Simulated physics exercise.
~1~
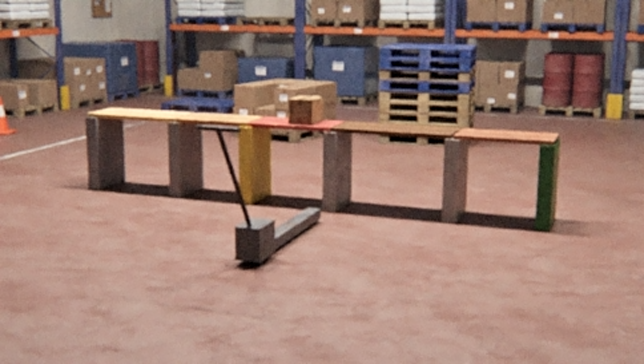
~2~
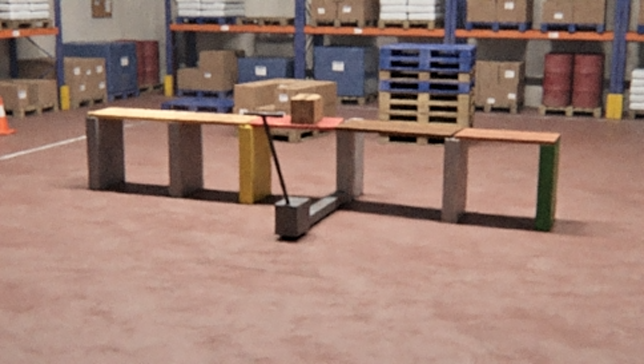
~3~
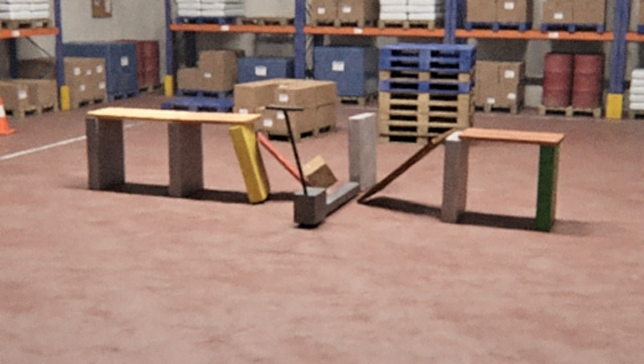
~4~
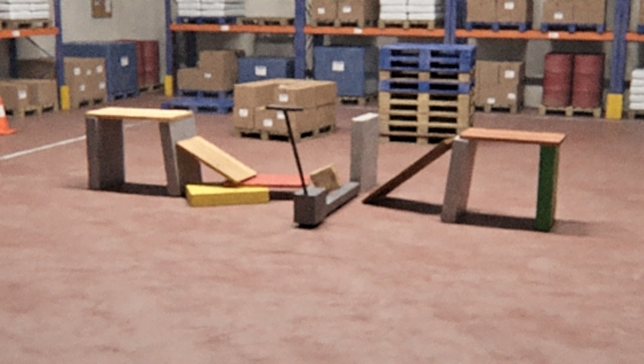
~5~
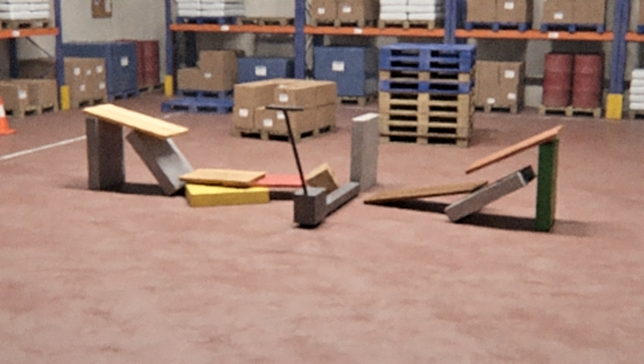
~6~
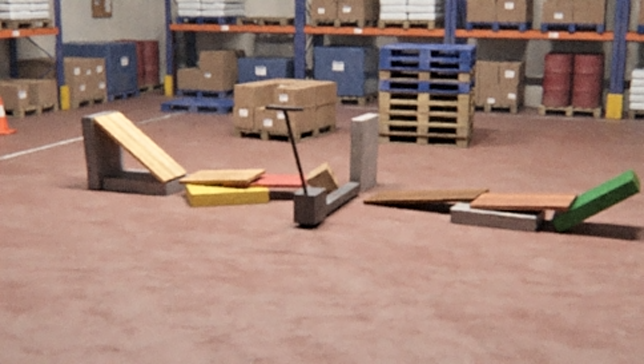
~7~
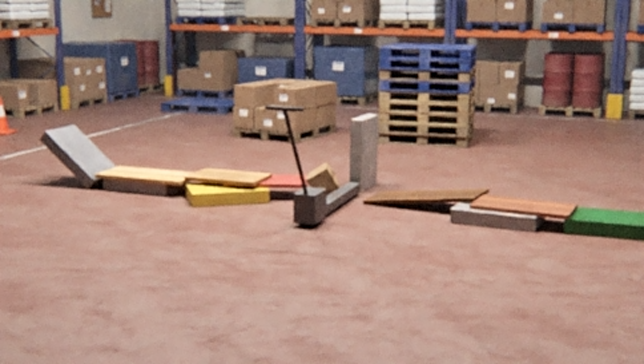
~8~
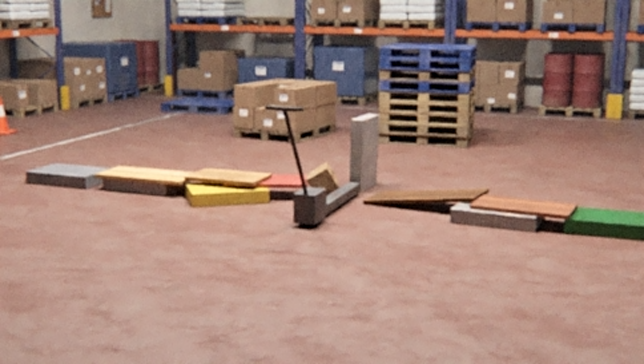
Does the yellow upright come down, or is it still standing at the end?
The yellow upright comes down. It leans to the left once the middle of the row gives way and ends up lying on its side on the floor.
